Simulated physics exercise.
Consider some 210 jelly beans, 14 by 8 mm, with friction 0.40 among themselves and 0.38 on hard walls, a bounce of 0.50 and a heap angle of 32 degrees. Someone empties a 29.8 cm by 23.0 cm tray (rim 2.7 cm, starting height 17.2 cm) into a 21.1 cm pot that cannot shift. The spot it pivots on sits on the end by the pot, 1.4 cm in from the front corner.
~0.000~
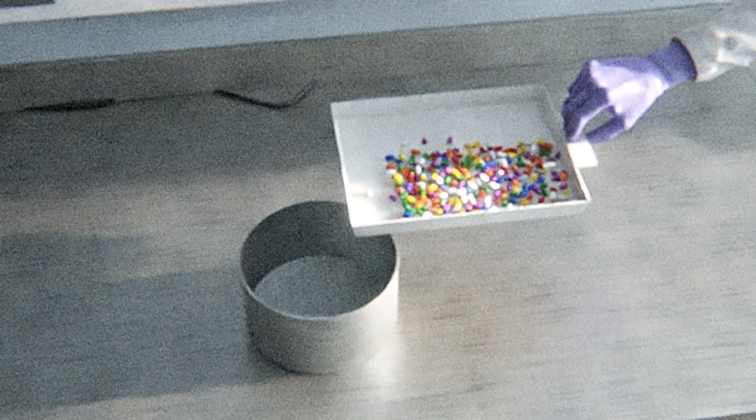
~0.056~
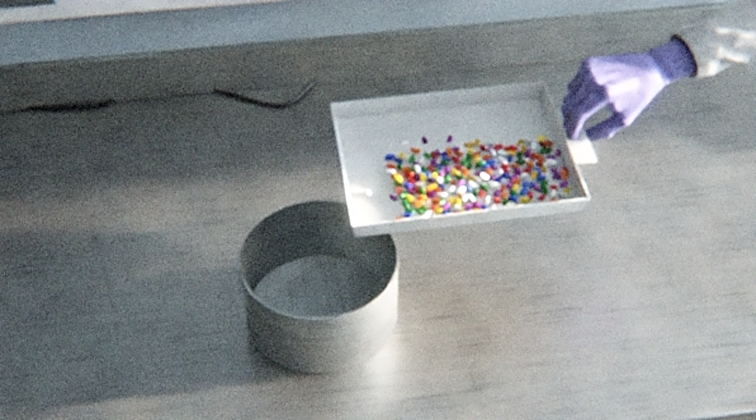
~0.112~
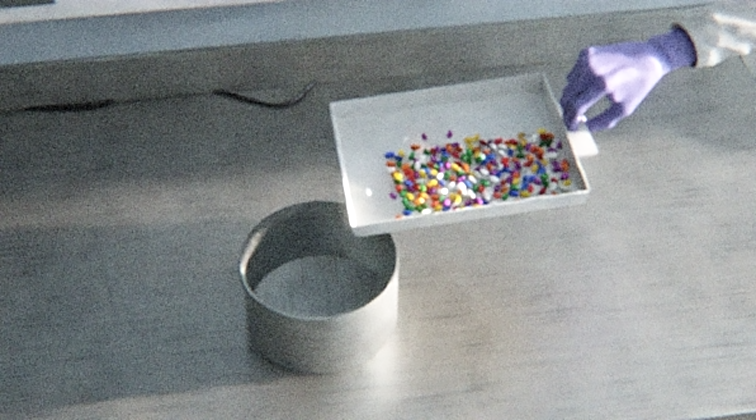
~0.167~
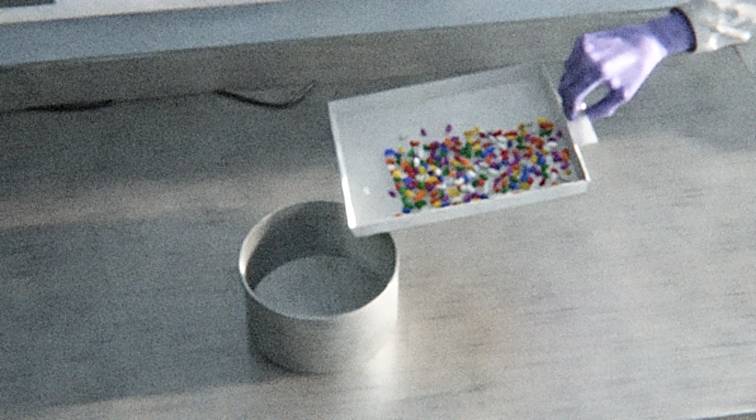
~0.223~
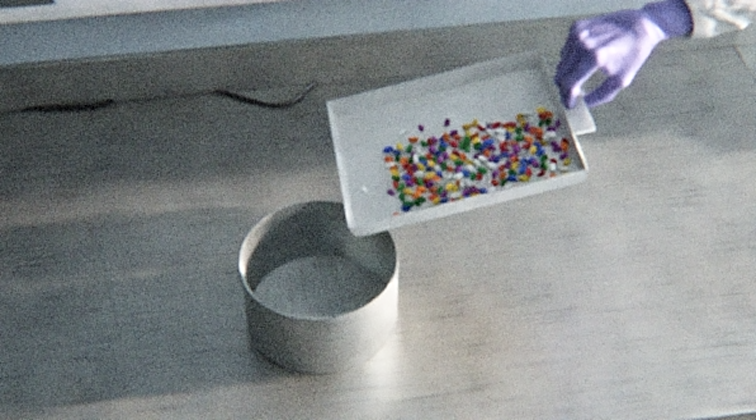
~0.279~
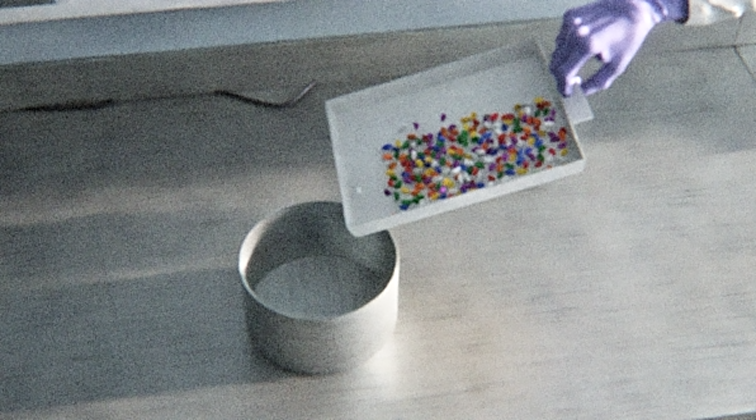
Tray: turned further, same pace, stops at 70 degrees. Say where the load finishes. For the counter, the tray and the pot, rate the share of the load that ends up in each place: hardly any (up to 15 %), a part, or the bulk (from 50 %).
Share of the load - the counter: Hardly any, the left on the tray: The bulk, the pot: A part.
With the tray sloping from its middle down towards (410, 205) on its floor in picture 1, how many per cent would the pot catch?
About 70 per cent.
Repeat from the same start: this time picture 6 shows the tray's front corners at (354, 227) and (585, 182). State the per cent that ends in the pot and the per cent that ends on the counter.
Pot 65 % / counter 5 %.
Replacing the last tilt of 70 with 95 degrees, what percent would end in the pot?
Roughly 90 %.
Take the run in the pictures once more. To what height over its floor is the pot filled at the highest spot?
Top level: Approx. 1.0 cm.
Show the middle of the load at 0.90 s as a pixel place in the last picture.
The middle of the load should be near (344, 191) then.
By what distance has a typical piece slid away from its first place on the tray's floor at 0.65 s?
Displacement on the tray: Roughly 8 cm.
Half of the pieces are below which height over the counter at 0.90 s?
The halfway mark sits at about 20 cm.
After 0.65 s, tilt 42 degrees; the tray holds 100 %, the pot 0 %.
Then, at 0.90 s, tilt 59 degrees; the tray holds 95 %, the pot 0 %.
Then, at 1.26 s, tilt 70 degrees; the tray holds 70 %, the pot 30 %.
At rest (2.1 s), counter 0 %, tray 70 %, pot 30 %.
